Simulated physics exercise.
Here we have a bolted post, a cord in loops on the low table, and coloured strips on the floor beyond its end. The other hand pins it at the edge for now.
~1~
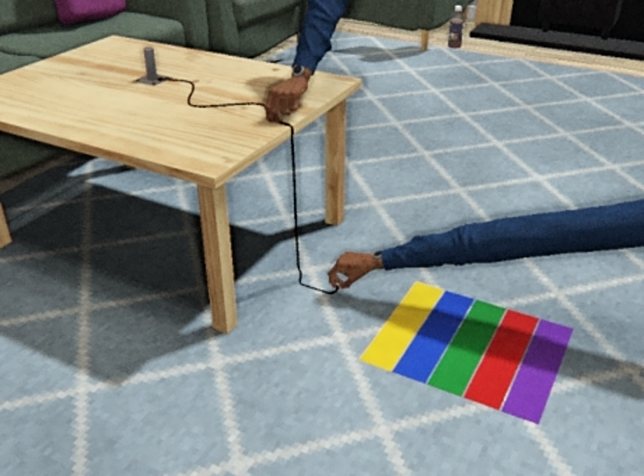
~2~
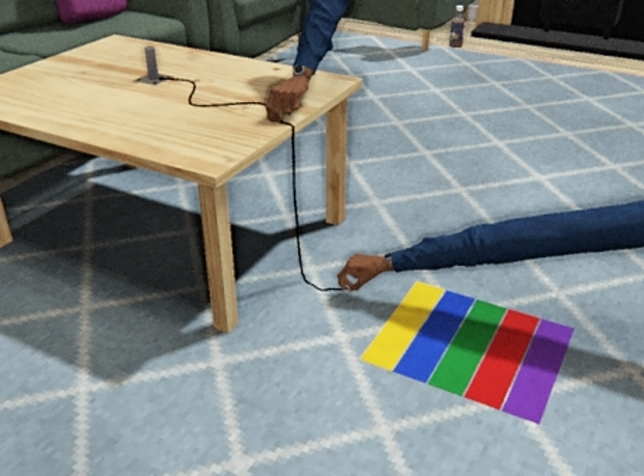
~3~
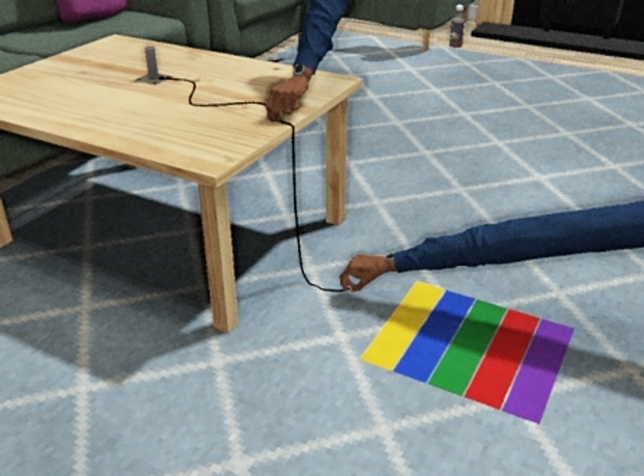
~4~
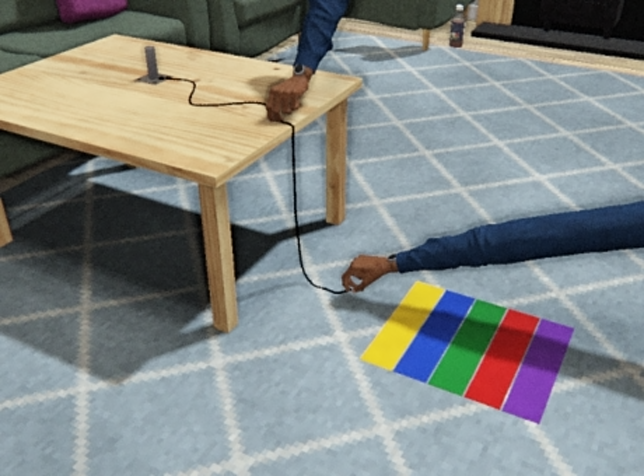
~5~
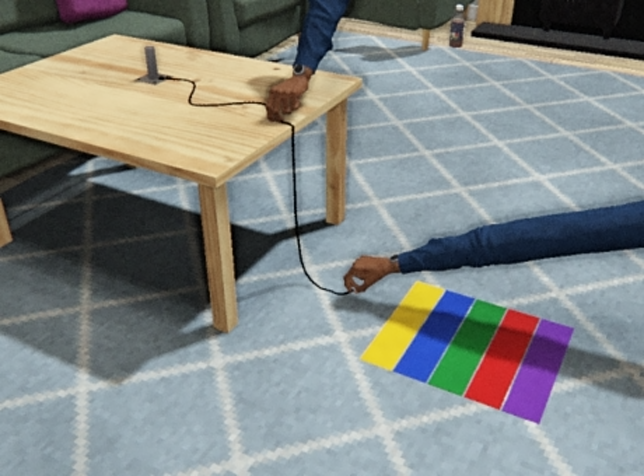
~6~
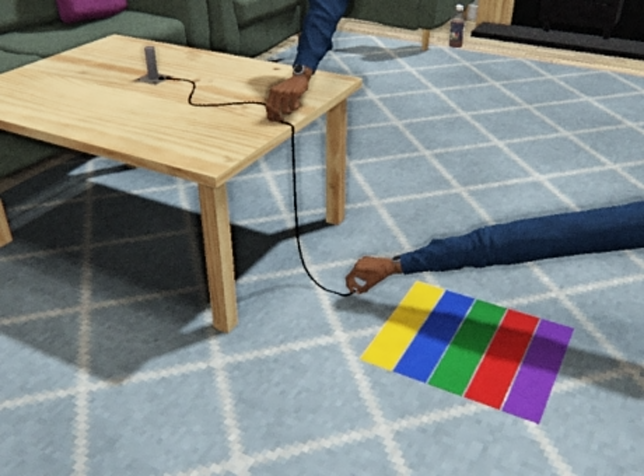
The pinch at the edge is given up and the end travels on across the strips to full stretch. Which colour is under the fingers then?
Over red.
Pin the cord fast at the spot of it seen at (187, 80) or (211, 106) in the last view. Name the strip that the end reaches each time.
One after the other, red; green.
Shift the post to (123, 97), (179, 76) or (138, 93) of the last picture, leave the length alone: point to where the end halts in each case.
About (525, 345), (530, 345) and (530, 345).
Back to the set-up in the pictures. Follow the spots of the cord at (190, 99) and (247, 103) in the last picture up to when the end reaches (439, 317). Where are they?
The first at (218, 97), the second at (271, 114).
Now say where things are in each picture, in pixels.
End (338, 286); yellow (386, 350); blue (419, 361); green (453, 373); red (489, 386); purple (527, 399), in the first frame.
End (347, 288); cord through (189, 81) (192, 105) (267, 105) (293, 140) (296, 208) (302, 269), in the second frame.
End (349, 289), in the third frame.
End (351, 289); cord through (189, 81) (192, 104) (267, 105) (293, 140) (295, 208) (303, 270), in the fourth frame.
End (353, 290), in the fifth frame.
End (355, 291); cord through (189, 81) (192, 104) (266, 105) (293, 140) (296, 208) (307, 270), in the sixth frame.
Soon after, end near (439, 317); over blue.
Then, end near (482, 331); over green.
At full stretch, end near (509, 340); over red. The end stops over the red strip.
